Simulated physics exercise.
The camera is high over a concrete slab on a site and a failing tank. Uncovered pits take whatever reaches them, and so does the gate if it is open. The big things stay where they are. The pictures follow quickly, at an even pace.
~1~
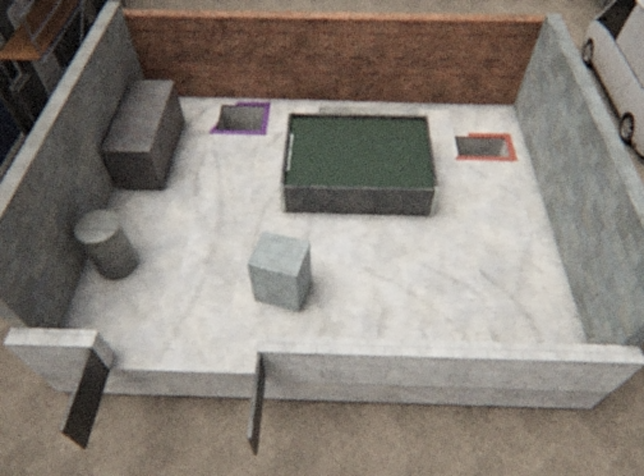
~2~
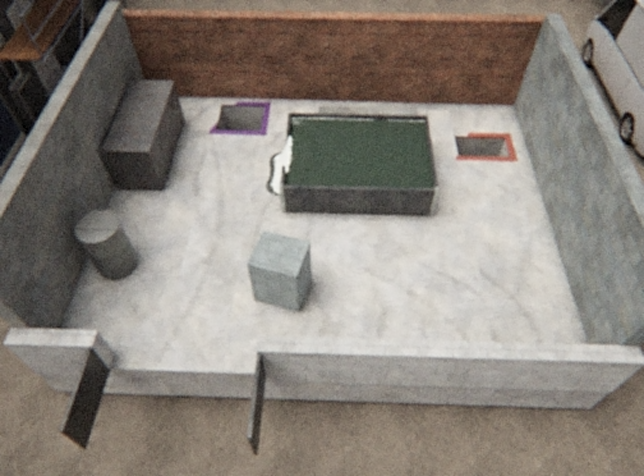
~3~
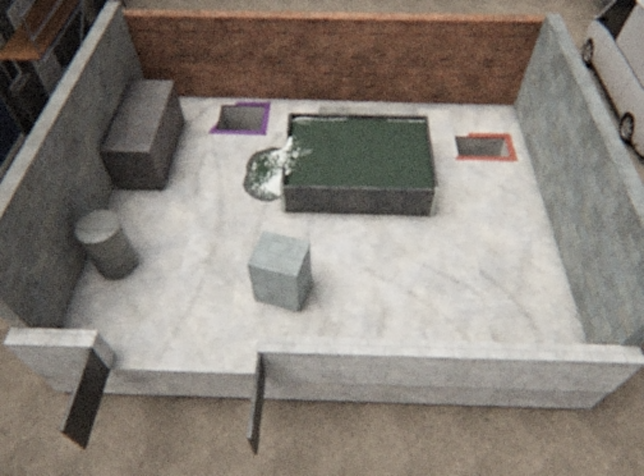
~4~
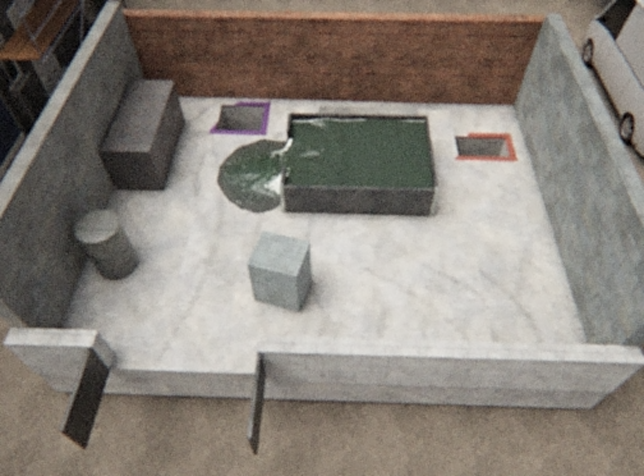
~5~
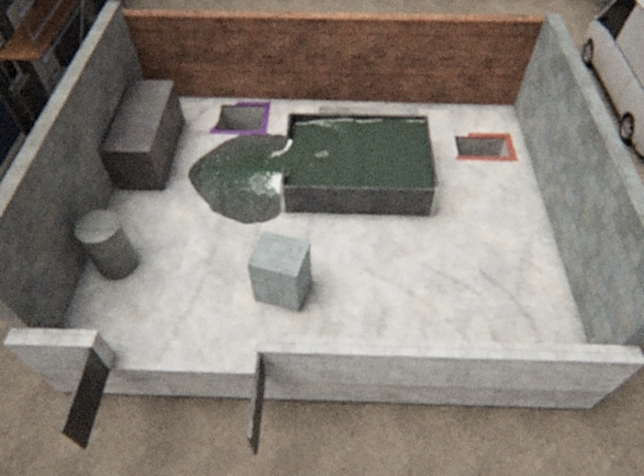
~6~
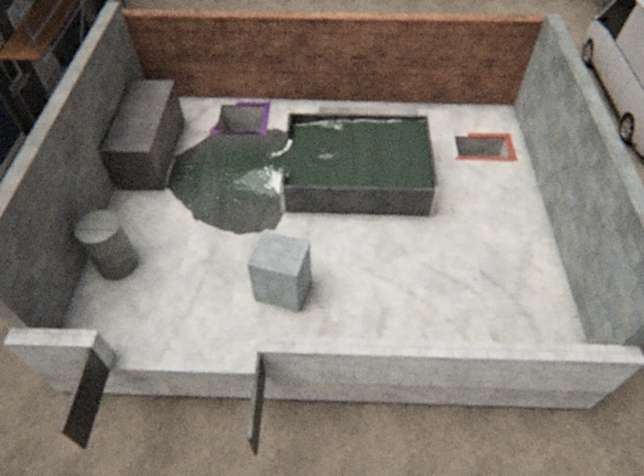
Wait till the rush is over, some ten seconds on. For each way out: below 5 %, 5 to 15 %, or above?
One by one: The gate takes over 15 %; the purple pit takes over 15 %; the red pit takes under 5 %.
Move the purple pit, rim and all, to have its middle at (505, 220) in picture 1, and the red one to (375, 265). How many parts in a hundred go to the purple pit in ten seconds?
Per cent: Purple 2.
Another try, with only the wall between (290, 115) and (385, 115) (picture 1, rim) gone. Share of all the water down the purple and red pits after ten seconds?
Per cent: Purple 35, red 25.
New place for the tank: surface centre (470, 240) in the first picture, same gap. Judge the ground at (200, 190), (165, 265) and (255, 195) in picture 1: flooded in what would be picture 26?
As listed: Covered, flooded, under water.
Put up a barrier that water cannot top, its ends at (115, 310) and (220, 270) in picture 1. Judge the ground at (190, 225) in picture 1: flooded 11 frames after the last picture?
At that place: Awash.
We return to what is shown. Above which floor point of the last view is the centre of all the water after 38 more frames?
Around (270, 188).
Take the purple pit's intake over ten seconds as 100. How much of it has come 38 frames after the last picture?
Near 60 in a hundred.
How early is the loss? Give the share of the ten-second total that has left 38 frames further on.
Close to 50 %.
A moment on, water covers 20 % of the floor; the gate 0 %, the purple pit 1 %, the red pit 0 %.
Next, water covers 25 % of the floor; the gate 0 %, the purple pit 2 %, the red pit 0 %.
Then, water covers 30 % of the floor; the gate 0 %, the purple pit 6 %, the red pit 0 %.
Later, water covers 45 % of the floor; the gate 7 %, the purple pit 15 %, the red pit 0 %.
In the end, water covers 45 % of the floor; the gate 19 %, the purple pit 25 %, the red pit 0 %.
